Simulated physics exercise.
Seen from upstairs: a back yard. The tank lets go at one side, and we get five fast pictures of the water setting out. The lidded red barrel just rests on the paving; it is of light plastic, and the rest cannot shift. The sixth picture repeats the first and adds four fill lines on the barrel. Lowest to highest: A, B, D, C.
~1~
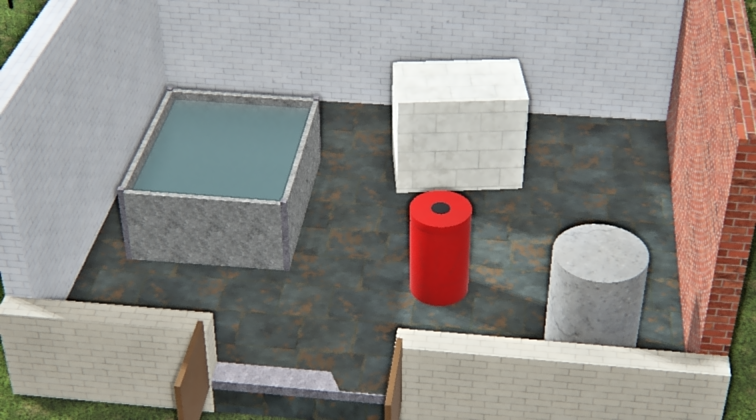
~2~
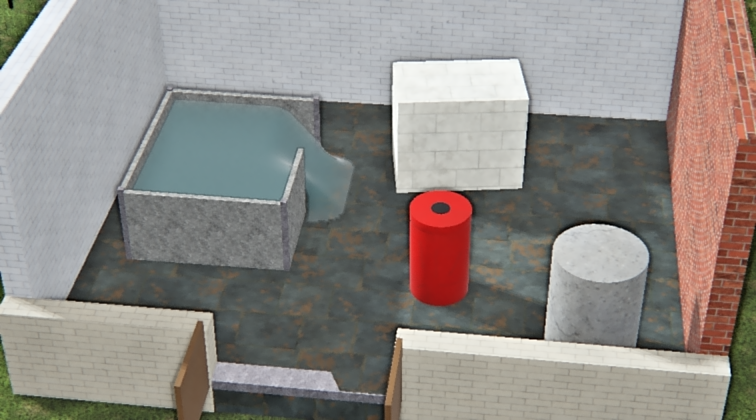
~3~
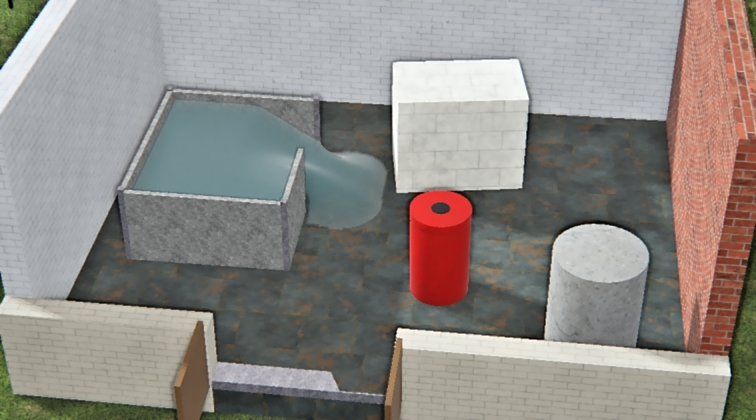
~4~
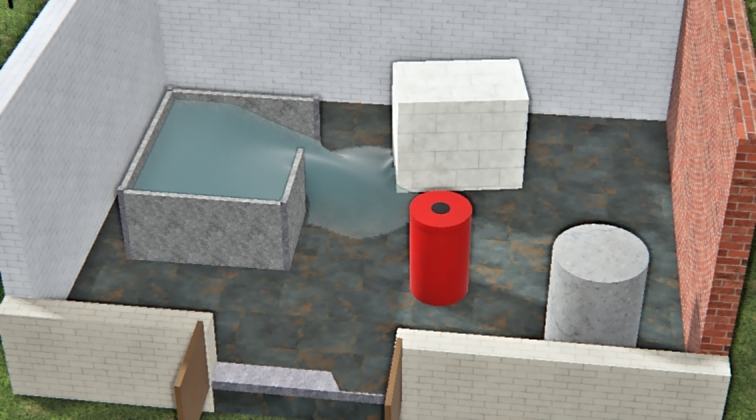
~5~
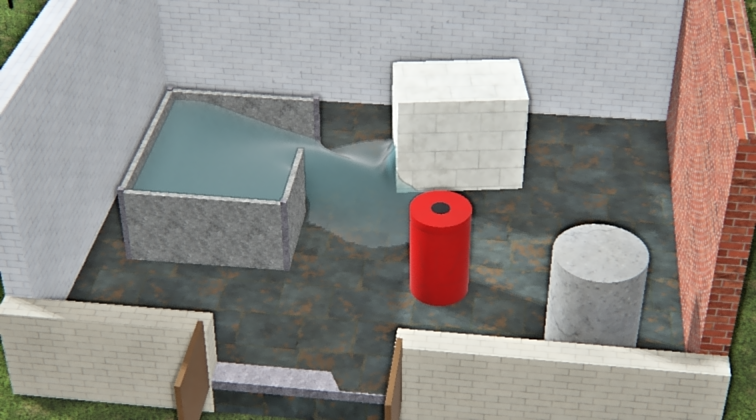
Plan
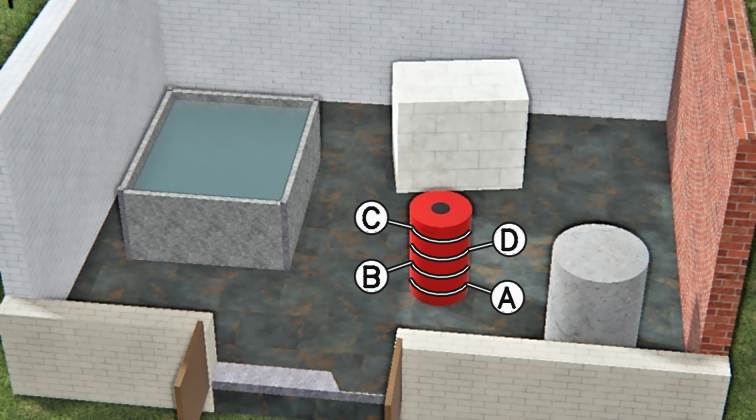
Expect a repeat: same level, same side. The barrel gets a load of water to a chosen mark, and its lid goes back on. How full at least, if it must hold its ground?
Line B just does it.
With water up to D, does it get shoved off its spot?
No.
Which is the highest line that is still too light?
That would be A.
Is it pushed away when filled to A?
Yes.
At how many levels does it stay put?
Three of the four.
On the marked copy, A at (437, 294); B at (437, 277); C at (439, 241); D at (438, 259); from the bottom up A, B, D, C.
Choosing A, it is pushed about its own width away.
Choosing B, it does not move.
Choosing C, it does not move.
Choosing D, it does not move.
